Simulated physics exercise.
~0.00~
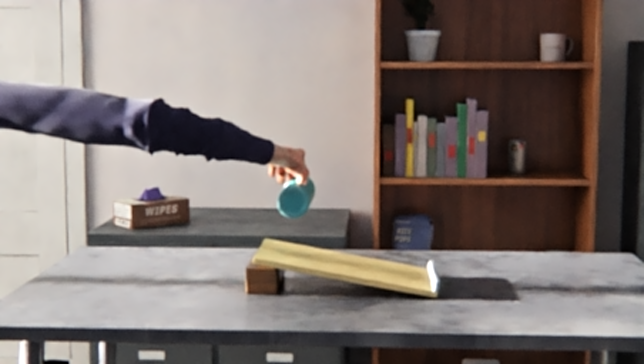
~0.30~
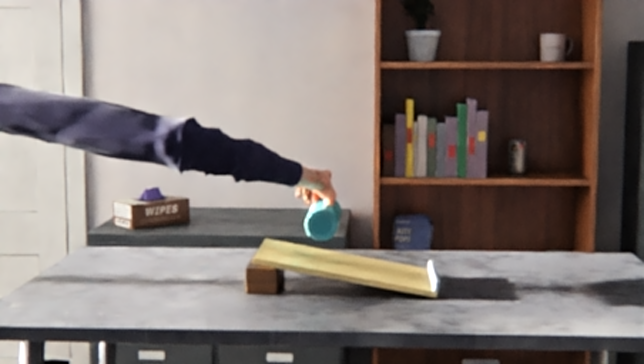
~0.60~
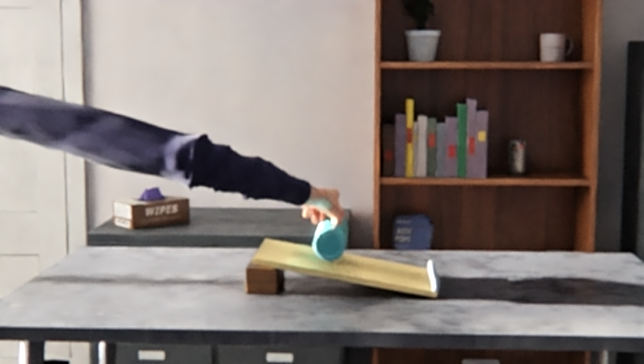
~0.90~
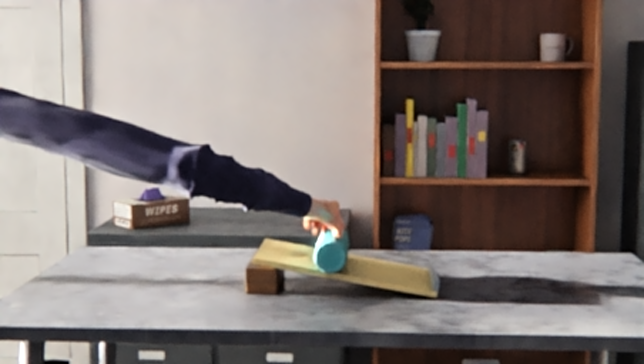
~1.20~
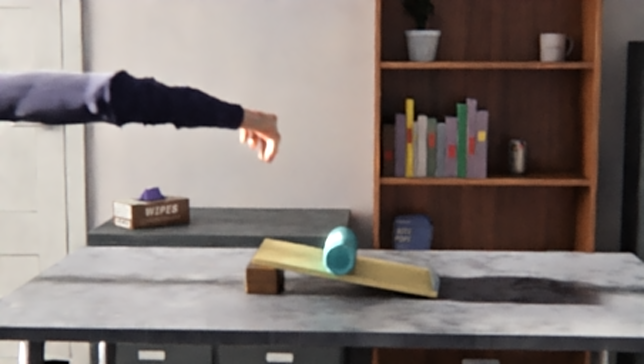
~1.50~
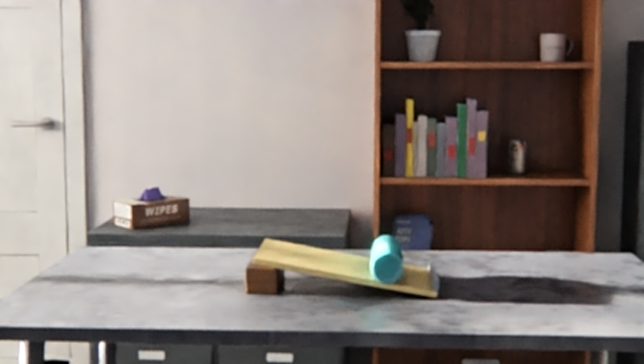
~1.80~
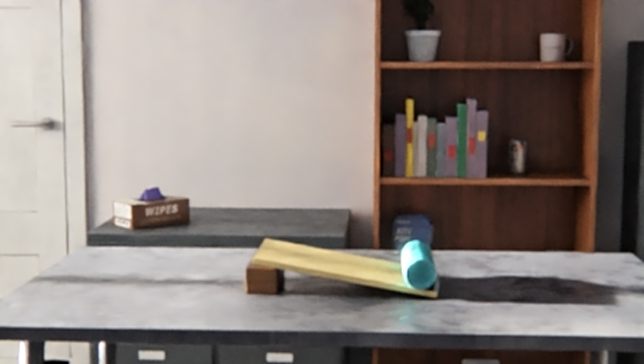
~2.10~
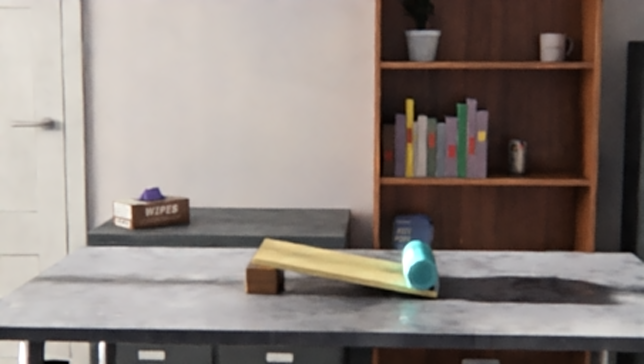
On a grey tabletop, a hand laying a turquoise bottle sideways on a sloping board, the bottle rolling right and stopping at the low end.
